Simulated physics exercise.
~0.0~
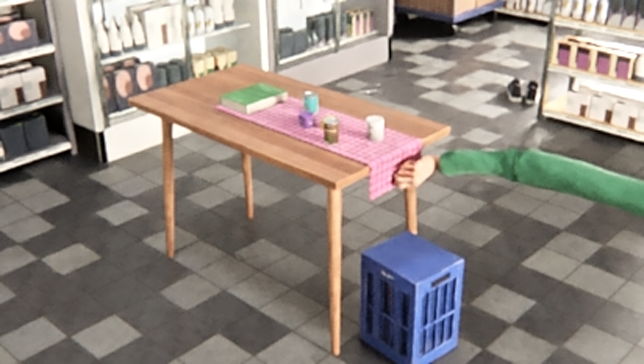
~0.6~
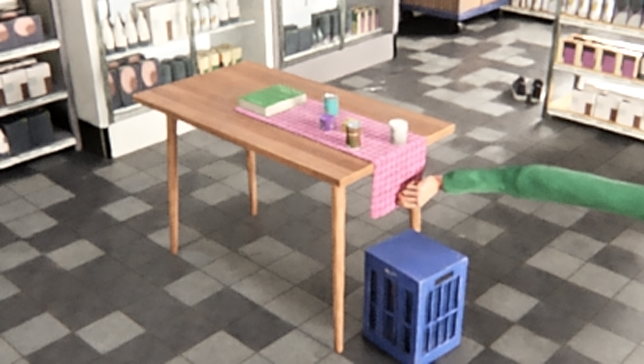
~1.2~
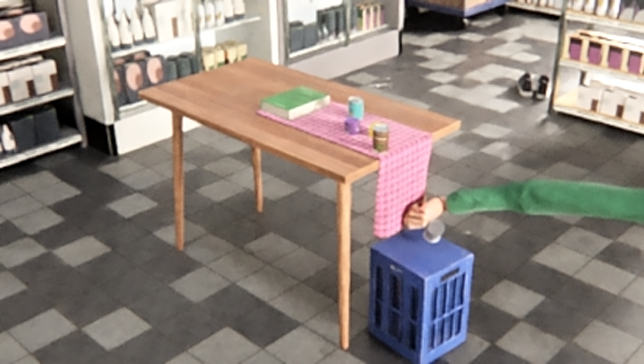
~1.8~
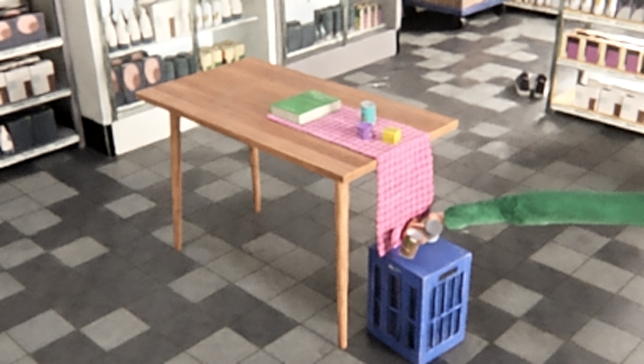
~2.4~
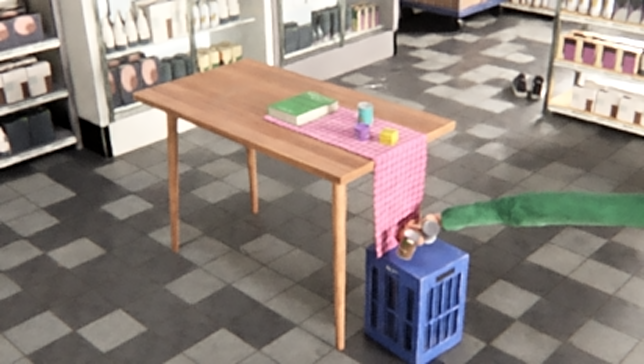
A pink scarf holding a green book and several small items slides right across a wooden table as a green-sleeved hand slowly pulls its hanging end down. A white can drops, then a brown can, and both rest on the blue crate while the other things stay on the table.
